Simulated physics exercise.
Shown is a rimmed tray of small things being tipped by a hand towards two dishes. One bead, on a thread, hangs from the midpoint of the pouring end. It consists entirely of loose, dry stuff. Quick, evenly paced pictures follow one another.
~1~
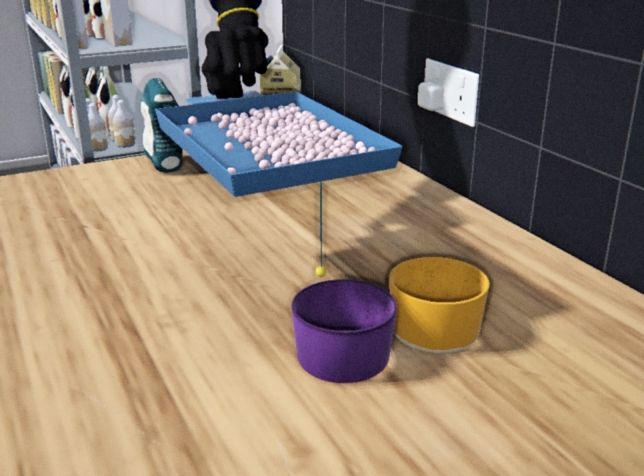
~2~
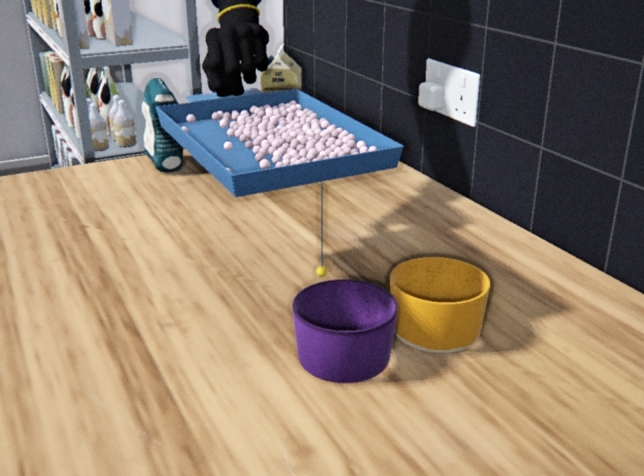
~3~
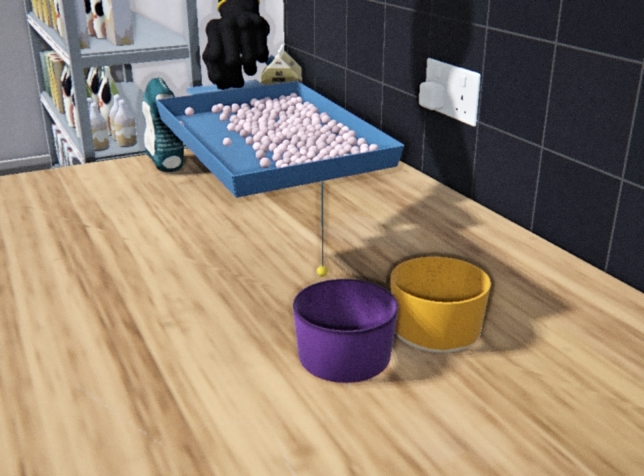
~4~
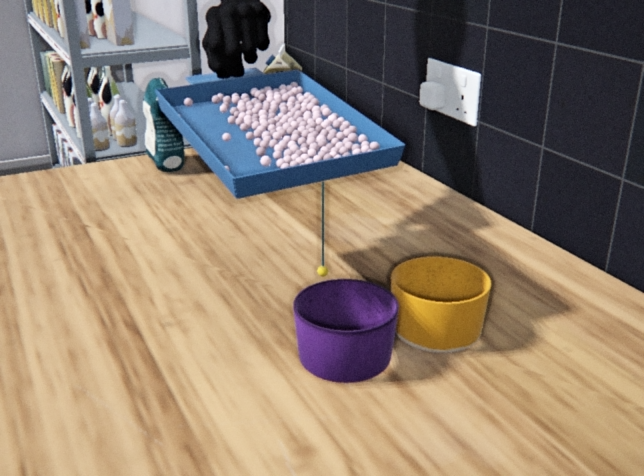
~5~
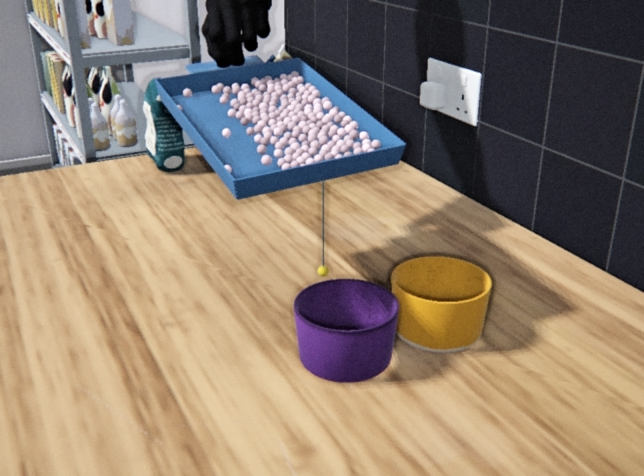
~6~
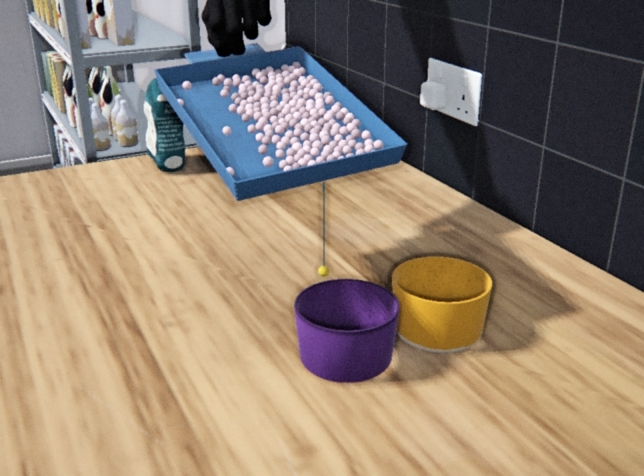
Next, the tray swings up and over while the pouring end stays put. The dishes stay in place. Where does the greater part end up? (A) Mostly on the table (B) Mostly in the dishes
Answer: A.
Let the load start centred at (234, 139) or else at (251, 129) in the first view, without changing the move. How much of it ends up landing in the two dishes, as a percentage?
About 20 %, then about 20 %.
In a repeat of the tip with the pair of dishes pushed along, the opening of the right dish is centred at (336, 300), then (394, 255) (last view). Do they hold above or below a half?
The bulk of it and then Short of half.
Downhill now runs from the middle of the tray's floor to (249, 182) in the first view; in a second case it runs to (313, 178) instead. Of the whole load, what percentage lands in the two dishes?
The first try gives close to 0 per cent, the second close to 60 per cent.
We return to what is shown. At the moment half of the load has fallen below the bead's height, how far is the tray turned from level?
90° or so.
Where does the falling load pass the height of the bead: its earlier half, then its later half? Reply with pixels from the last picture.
First half (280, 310); second half (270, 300).
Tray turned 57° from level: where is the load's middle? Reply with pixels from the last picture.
Roughly at (296, 154).
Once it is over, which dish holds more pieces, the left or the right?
That is the left dish.
Soon, tray tipped steeply; nearly all on the tray; a stray few outside both; a stray few in the air.
A while on, tray tipped right over; about a quarter on the tray; about a quarter in the left dish; about half outside both; about a quarter in the air.
Towards the end, tray tipped past a quarter turn; about a quarter in the left dish; most outside both.
Finally, tray tipped past a quarter turn; about a quarter in the left dish; none in the right dish; most outside both.
